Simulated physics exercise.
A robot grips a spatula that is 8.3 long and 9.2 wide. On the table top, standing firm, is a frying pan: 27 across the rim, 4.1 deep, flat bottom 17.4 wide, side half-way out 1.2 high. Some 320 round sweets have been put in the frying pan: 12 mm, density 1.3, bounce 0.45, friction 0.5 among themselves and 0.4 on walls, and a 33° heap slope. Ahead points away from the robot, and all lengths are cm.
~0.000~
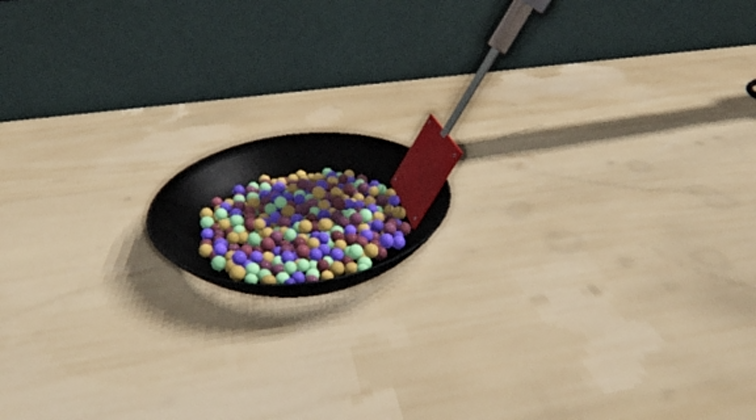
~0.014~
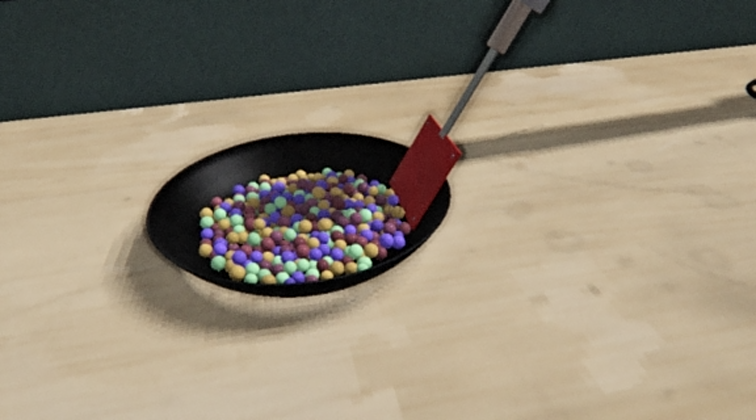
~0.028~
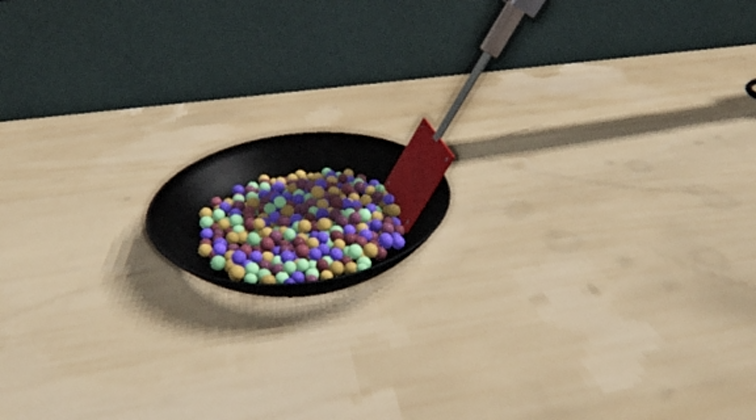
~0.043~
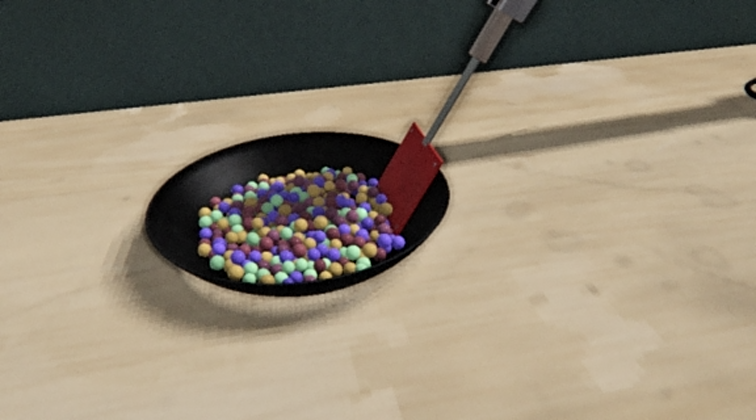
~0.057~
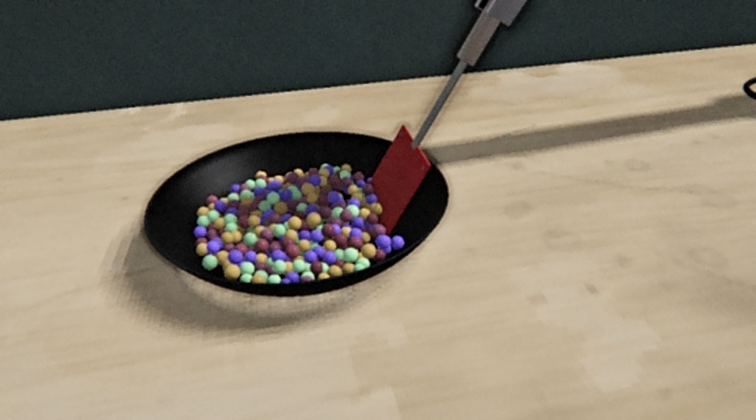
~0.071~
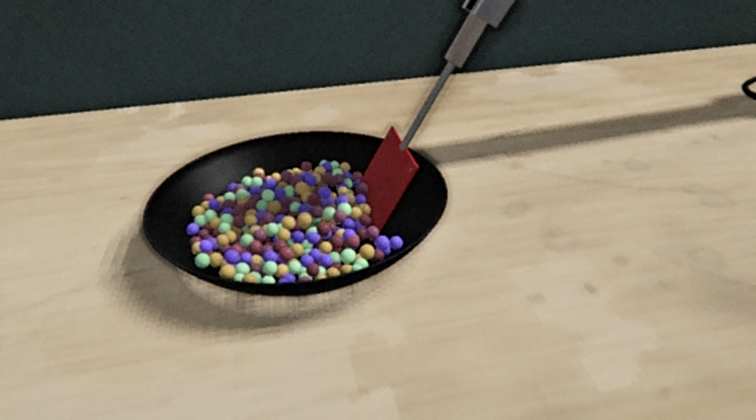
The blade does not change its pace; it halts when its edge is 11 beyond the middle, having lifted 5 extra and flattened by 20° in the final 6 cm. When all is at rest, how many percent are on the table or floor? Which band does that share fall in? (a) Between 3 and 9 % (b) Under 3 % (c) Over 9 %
c, over 9 %.
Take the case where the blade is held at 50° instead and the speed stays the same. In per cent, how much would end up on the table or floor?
It would then be close to 25 %.
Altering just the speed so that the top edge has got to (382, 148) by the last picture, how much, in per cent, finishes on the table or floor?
Some 35 percent.
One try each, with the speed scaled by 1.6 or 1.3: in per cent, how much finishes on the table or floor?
About 35 and 20 per cent.
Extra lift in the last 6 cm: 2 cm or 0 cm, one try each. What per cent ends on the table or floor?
I'd put it near 30 in a hundred, then near 35 in a hundred.
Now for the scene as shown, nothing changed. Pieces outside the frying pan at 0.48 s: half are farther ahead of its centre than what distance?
It comes to near 24 cm ahead of the middle.
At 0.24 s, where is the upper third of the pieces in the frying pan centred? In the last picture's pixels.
It is centred at roughly (211, 207).
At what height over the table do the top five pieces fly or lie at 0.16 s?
About 4 cm.
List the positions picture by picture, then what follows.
In the first frame, spatula top edge at (446, 132), sloping 59°; upper third of the load around (311, 213), from x 205 to 405, top at y 175; 321 in the frying pan.
In the second frame, spatula top edge at (444, 132), sloping 59°; upper third of the load around (310, 213), from x 205 to 405, top at y 175.
In the third frame, spatula top edge at (438, 136), sloping 59°; upper third of the load around (310, 212), from x 205 to 400, top at y 175.
In the fourth frame, spatula top edge at (427, 141), sloping 59°; upper third of the load around (312, 211), from x 205 to 400, top at y 170.
In the fifth frame, spatula top edge at (416, 144), sloping 59°; upper third of the load around (305, 209), from x 200 to 395, top at y 170.
In the sixth frame, spatula top edge at (404, 145), sloping 59°; upper third of the load around (298, 210), from x 195 to 395, top at y 165; 321 in the frying pan.
By 0.16 s, sloping 59°, highest piece 4 above the table; 321 in the frying pan.
By 0.24 s, sloping 54°, highest piece 5 above the table; 321 in the frying pan.
By 0.48 s, sloping 39°, highest piece 10 above the table; 252 in the frying pan, 38 on the table or floor, 31 on the blade or in flight.
By 1.53 s, sloping 39°, highest piece 4 above the table; 252 in the frying pan, 69 on the table or floor.
Final count, 252 in the frying pan, 69 on the table or floor. That is 21 % on the table or floor.
